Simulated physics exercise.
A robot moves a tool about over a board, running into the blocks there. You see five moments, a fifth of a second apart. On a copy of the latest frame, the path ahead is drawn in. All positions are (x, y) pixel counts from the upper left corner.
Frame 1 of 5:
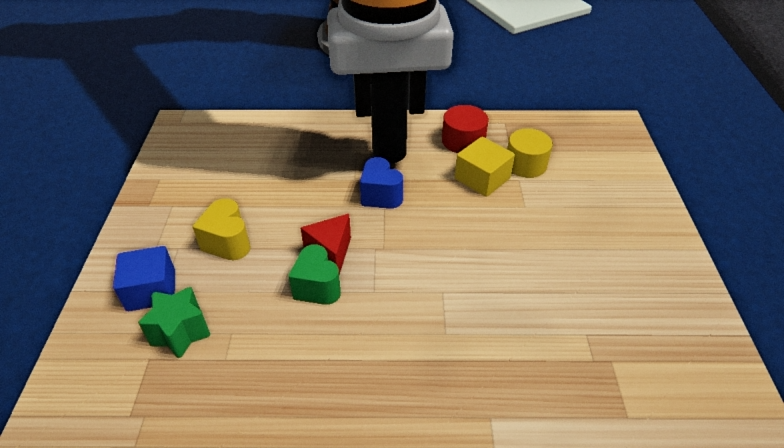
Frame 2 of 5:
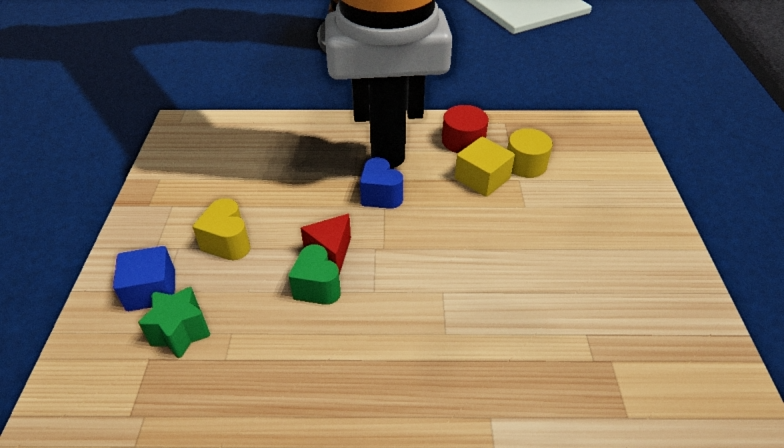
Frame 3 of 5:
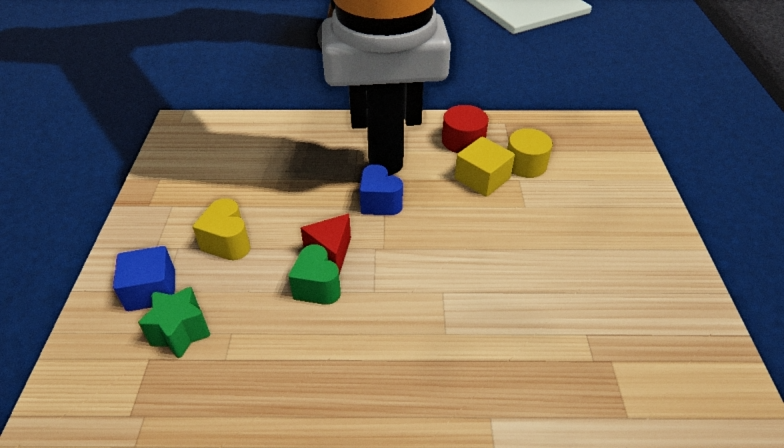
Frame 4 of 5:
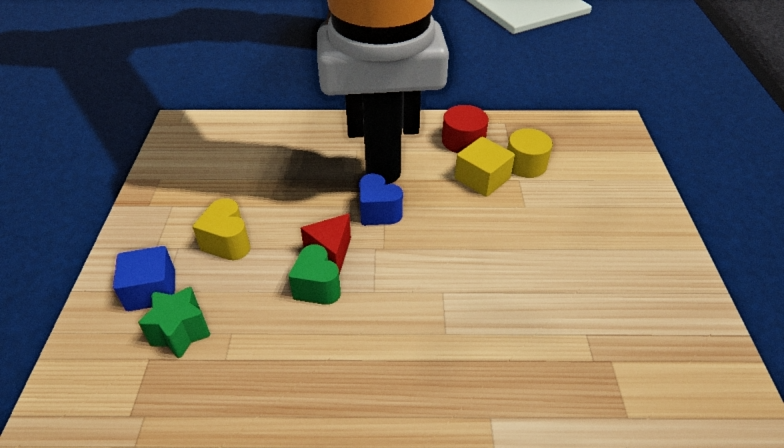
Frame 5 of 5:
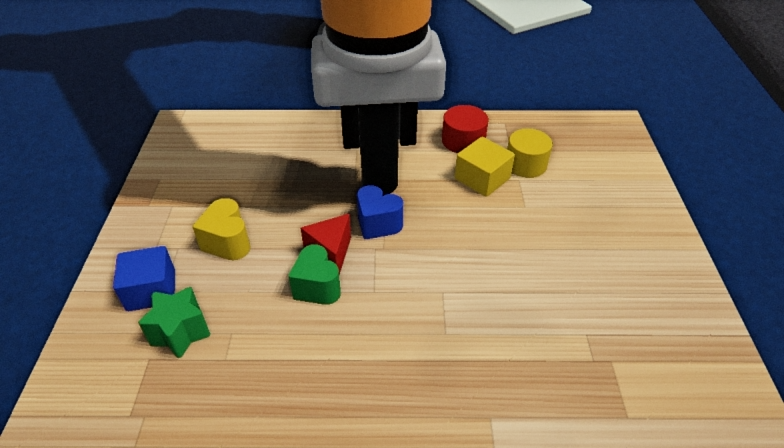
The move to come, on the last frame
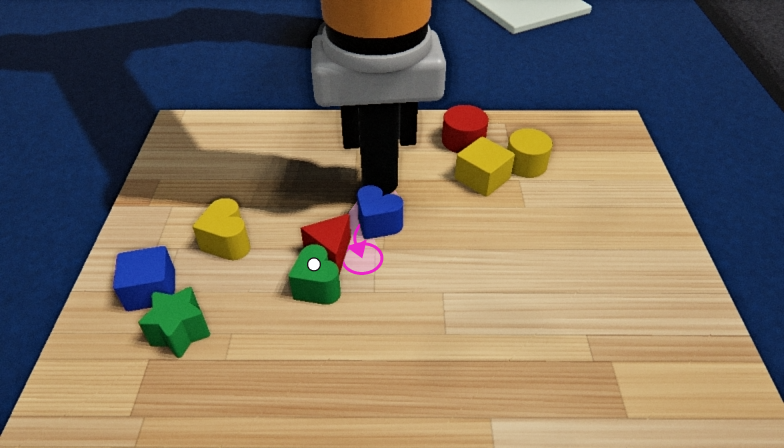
A robot arm slowly pushes a blue heart block a short way down the wooden board.
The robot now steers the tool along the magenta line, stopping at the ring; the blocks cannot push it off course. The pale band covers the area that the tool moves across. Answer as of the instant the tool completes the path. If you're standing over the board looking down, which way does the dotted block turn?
The answer is counter-clockwise.
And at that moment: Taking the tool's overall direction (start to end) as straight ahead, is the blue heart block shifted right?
My answer is no.
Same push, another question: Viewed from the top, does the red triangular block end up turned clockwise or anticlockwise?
From the top, the block rotates clockwise.
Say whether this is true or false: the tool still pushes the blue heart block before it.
This is true.
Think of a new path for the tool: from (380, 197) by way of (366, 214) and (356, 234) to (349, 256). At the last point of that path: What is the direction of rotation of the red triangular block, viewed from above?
It is turned clockwise.
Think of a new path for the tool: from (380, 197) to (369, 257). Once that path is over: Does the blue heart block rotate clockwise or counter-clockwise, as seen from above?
Verdict: Counterclockwise.
The drawn path runs from (380, 197) by way of (367, 215) and (355, 236) to (362, 258); the dot is on the green heart block.
The first path, step by step. Halfway along, tool (359, 213); blue heart block (376, 223), turned 65° anticlockwise.
At the end, tool (362, 246); green heart block (290, 284), turned 20° anticlockwise; red triangular block (317, 253), turned 40° clockwise; blue heart block (394, 247), turned 95° anticlockwise.
